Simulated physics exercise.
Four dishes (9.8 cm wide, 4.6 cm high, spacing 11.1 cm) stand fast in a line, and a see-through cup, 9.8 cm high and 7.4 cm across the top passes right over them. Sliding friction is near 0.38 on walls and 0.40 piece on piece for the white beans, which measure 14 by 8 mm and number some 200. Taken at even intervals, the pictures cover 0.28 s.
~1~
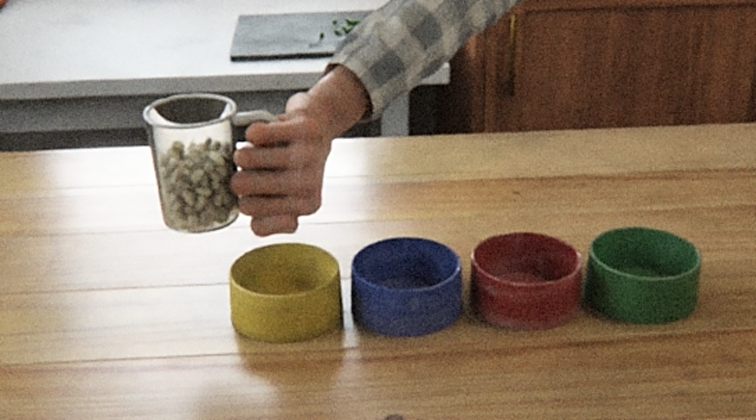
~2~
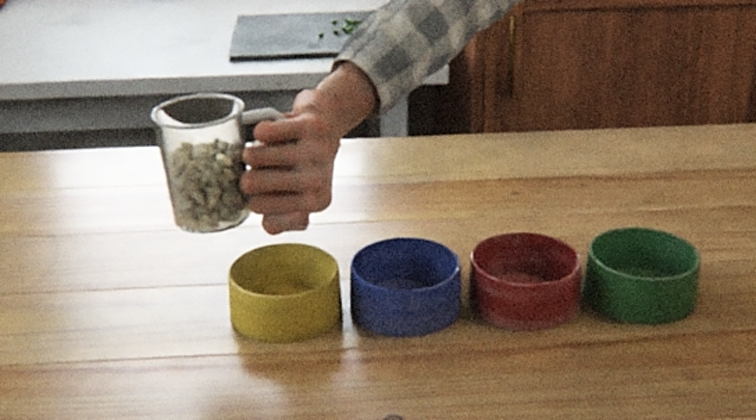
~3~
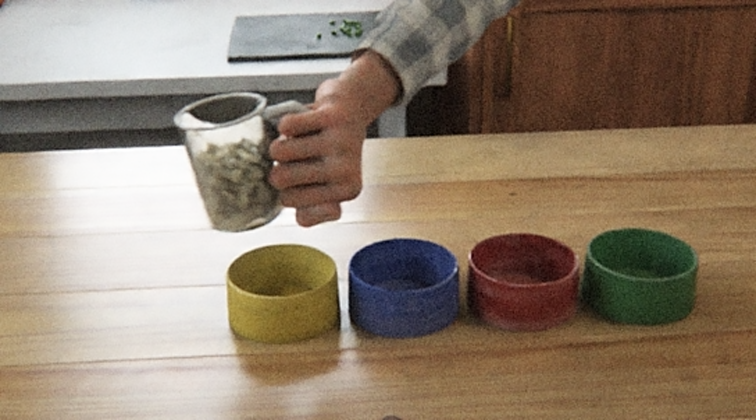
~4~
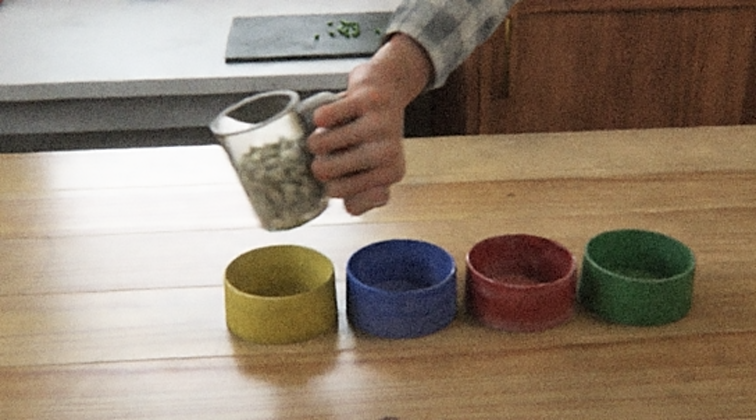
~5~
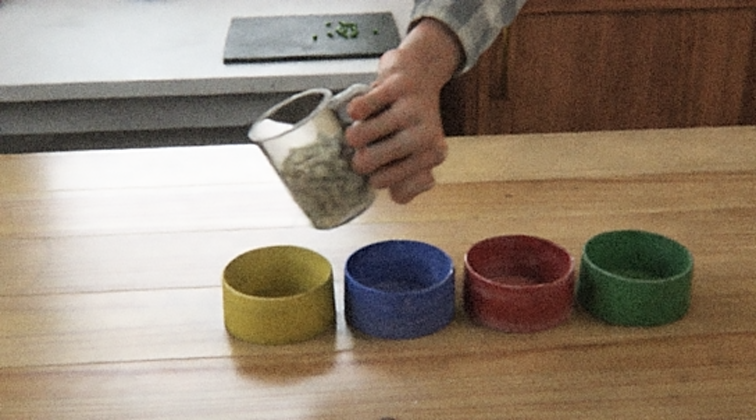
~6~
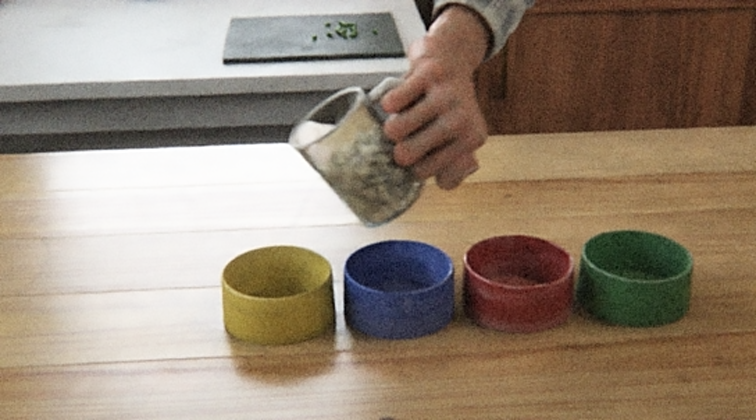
A hand moves a clear cup of small pieces rightward above four coloured dishes, tilting it left.
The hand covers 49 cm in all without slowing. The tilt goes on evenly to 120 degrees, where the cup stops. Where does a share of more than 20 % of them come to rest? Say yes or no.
Red dish: No, blue dish: No, green dish: Yes, yellow dish: No, counter: No.
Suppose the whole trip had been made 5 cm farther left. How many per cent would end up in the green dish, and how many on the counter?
Green 80; counter 10.
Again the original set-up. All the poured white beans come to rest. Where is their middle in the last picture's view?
Near (636, 277).
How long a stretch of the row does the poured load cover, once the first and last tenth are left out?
About 6 cm.
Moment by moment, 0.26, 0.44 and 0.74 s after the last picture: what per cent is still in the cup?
Series: 100 / 95 / 65 per cent.
Then, 0.26 s after the last picture, tilt 77 degrees; cup holds 100 %.
Then, 0.44 s after the last picture, tilt 105 degrees; cup holds 95 %.
Then, 0.74 s after the last picture, tilt 120 degrees; cup holds 65 %, green 25 %.
In the end, red 0 %, blue 0 %, green 100 %, yellow 0 %, counter 0 %.
